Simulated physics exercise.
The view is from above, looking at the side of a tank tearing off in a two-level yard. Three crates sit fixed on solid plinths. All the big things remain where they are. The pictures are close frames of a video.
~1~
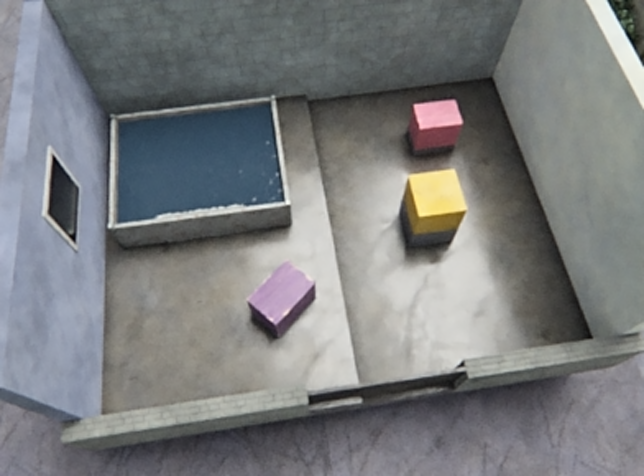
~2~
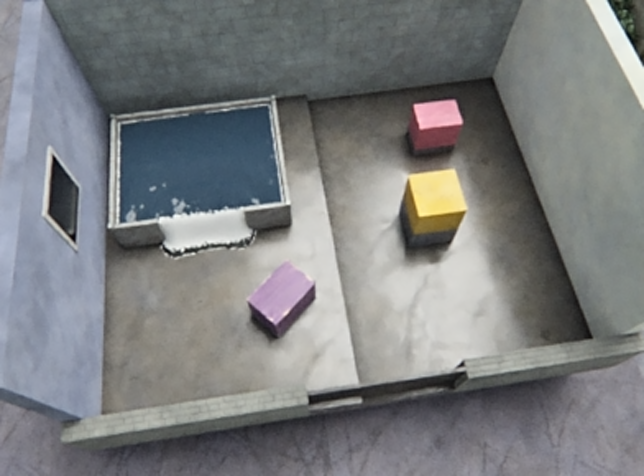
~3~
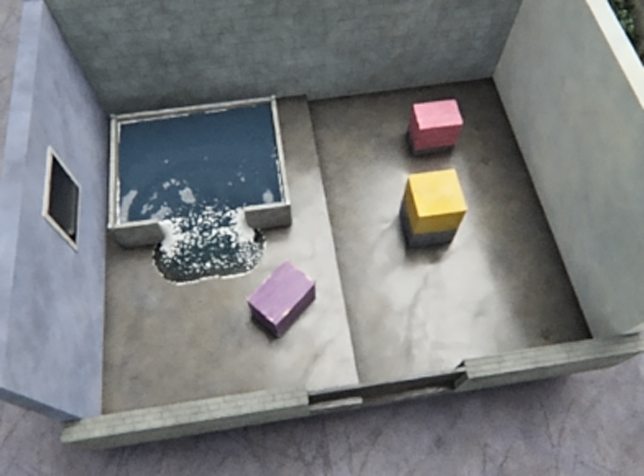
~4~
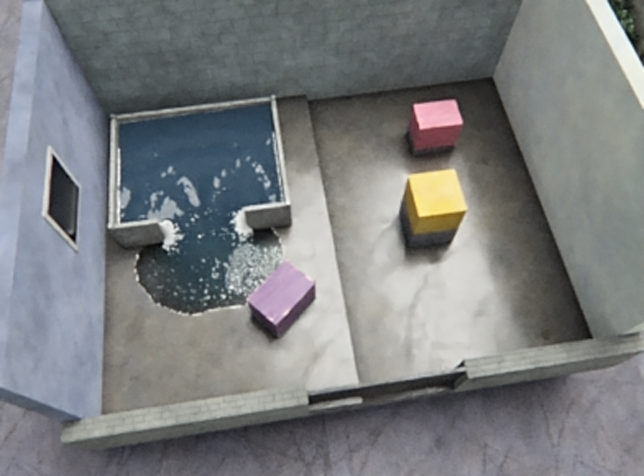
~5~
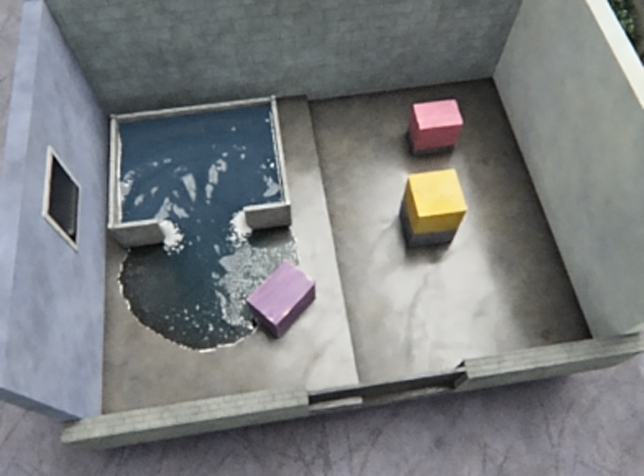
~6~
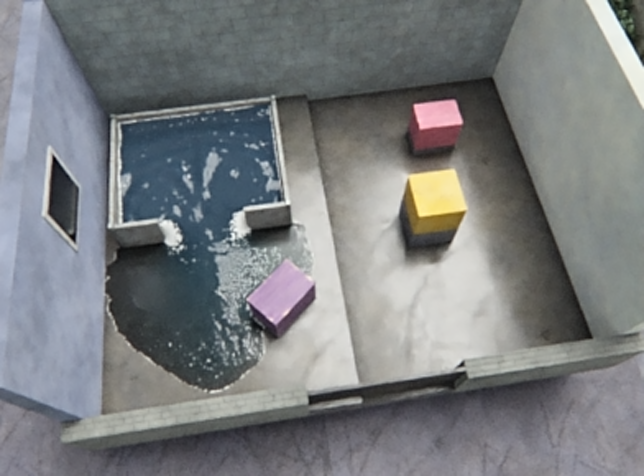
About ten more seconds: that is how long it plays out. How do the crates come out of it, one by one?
The pink crate never meets the water; the yellow crate never meets the water; the purple crate meets the water.
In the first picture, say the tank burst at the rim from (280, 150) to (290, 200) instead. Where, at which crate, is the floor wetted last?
Answer: The purple one.
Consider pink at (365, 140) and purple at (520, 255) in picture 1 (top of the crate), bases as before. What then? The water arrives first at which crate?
First: The purple crate.
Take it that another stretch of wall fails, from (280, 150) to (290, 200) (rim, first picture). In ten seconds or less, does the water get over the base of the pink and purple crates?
As it turns out, the pink crate gets overtopped, and the purple crate is left untouched.
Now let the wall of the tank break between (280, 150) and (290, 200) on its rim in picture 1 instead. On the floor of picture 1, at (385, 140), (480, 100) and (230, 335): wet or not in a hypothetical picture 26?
First spot drenched, second drenched, third unwetted.
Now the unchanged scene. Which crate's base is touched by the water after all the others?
Looks like the pink-painted one to me.
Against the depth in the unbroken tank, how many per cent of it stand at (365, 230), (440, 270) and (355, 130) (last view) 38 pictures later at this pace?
Going place by place: 8 %, 8 % and 4 %.
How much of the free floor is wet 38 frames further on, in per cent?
My estimate is roughly 80 percent.
A moment on, water covers 25 % of the floor; the pink crate not reached, the yellow crate not reached, the purple crate water round its plinth.
Next, water covers 35 % of the floor; the pink crate not reached, the yellow crate not reached, the purple crate water round its plinth.
Then, water covers 60 % of the floor; the pink crate not reached, the yellow crate water round its plinth, the purple crate water round its plinth.
Later, water covers 80 % of the floor; the pink crate water round its plinth, the yellow crate water round its plinth, the purple crate water round its plinth.
In the end, water covers 100 % of the floor; the pink crate stayed above the water, the yellow crate stayed above the water, the purple crate was topped.
